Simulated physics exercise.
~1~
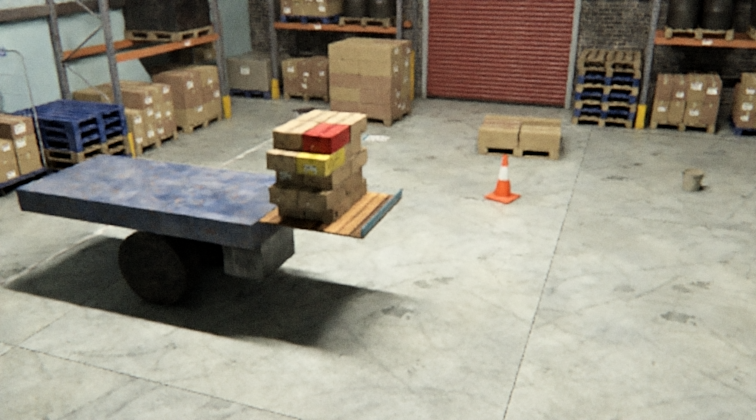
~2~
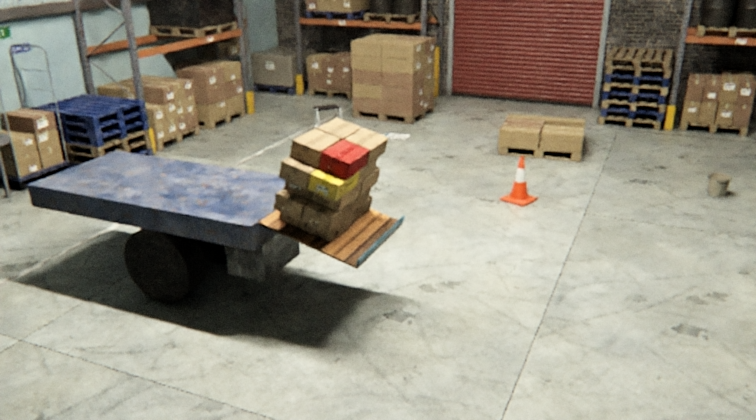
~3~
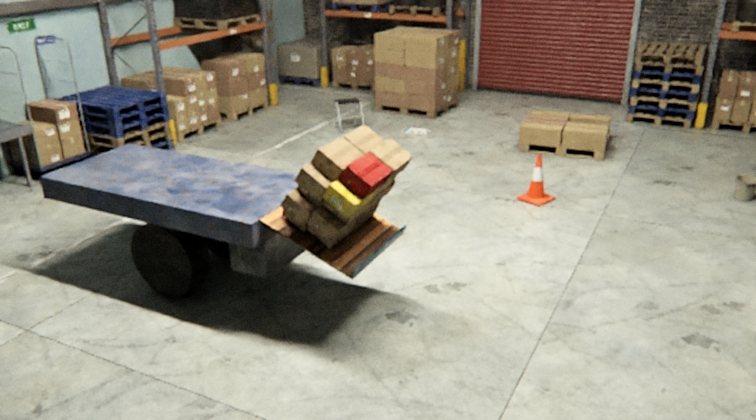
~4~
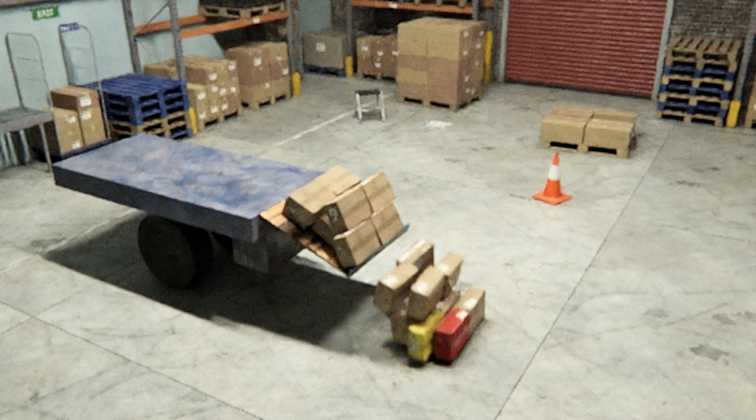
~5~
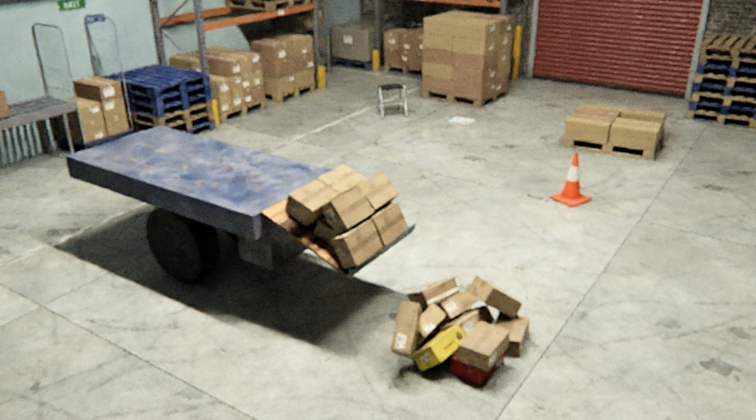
A stack of cardboard boxes toppled off a tilting wooden flap at the end of a blue flatbed, the upper ones, including a red and a yellow, tumbling into a heap on the warehouse floor while the rest stayed slumped on the slope.
